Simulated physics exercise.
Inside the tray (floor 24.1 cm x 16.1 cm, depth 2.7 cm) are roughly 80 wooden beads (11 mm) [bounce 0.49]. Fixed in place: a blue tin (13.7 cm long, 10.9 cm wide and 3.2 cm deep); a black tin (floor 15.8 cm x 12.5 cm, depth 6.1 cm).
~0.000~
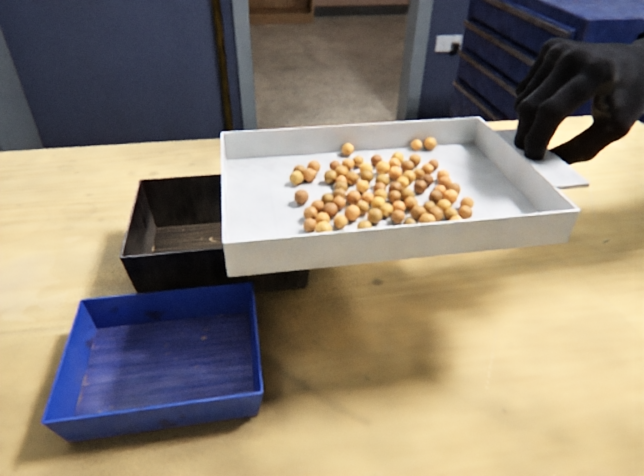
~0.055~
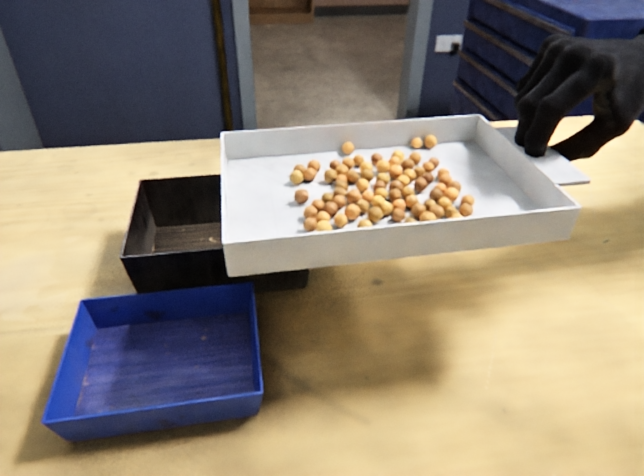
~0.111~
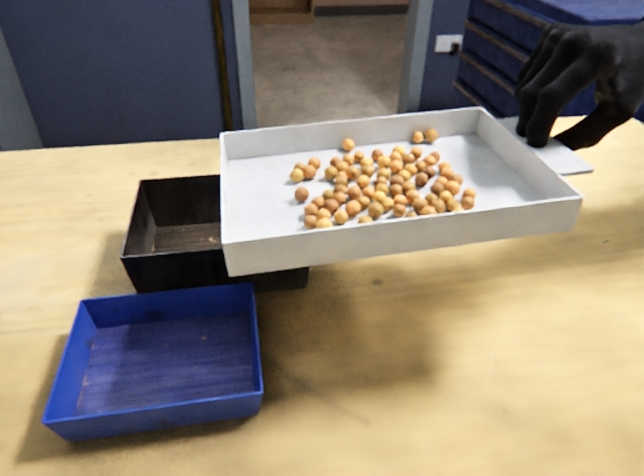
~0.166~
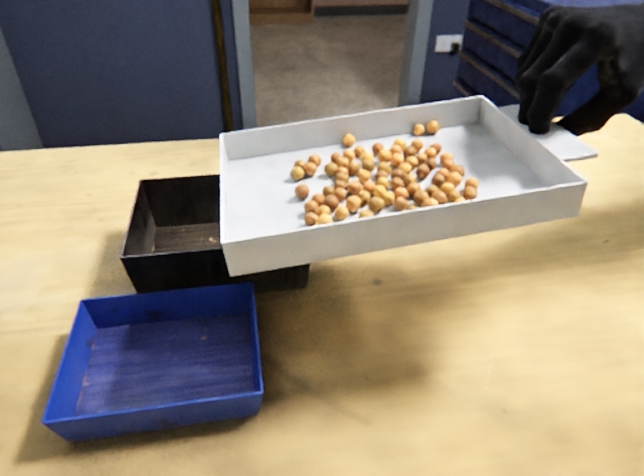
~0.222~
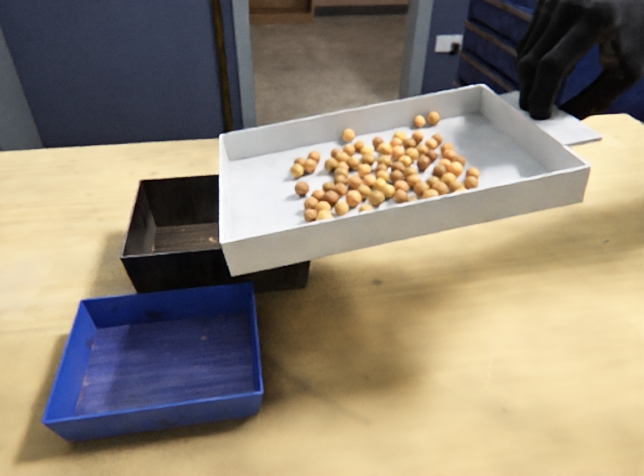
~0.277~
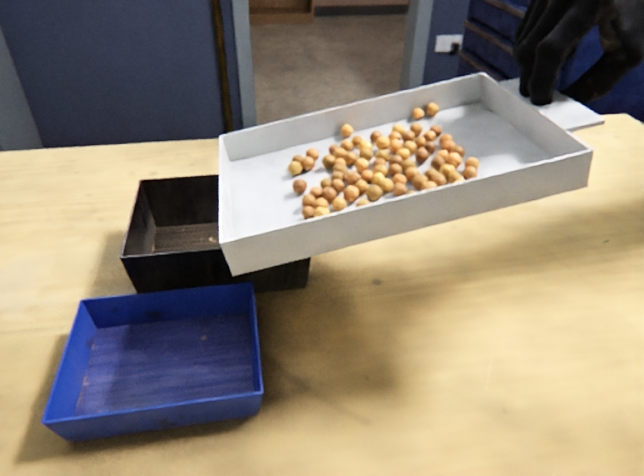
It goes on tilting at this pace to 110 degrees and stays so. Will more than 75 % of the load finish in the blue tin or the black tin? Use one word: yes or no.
Yes.
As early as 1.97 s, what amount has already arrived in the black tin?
Around 0 percent at that point.
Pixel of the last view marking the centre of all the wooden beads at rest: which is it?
Somewhere around (179, 288) in the final picture.
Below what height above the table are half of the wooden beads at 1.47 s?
The halfway height sits near 16 cm above the table.
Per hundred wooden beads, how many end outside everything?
10 per cent, roughly.
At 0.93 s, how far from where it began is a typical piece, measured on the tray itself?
It has moved about 9 cm from its starting spot.
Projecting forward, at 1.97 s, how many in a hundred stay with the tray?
I'd say around 100 in a hundred.
Then, at 0.93 s, tilt 44 degrees; tray 100 %; middle of all pieces on or above the table near (269, 166).
After 1.47 s, tilt 71 degrees; tray 100 %; middle of all pieces on or above the table near (256, 153).
Then, at 1.97 s, tilt 96 degrees; tray 100 %; middle of all pieces on or above the table near (236, 151).
Then, at 2.45 s, tilt 110 degrees; outside 10 %, black tin 55 %, blue tin 35 %; middle of all pieces on or above the table near (185, 290).
By 3.6 s all is still; outside 10 %, black tin 55 %, blue tin 35 %.
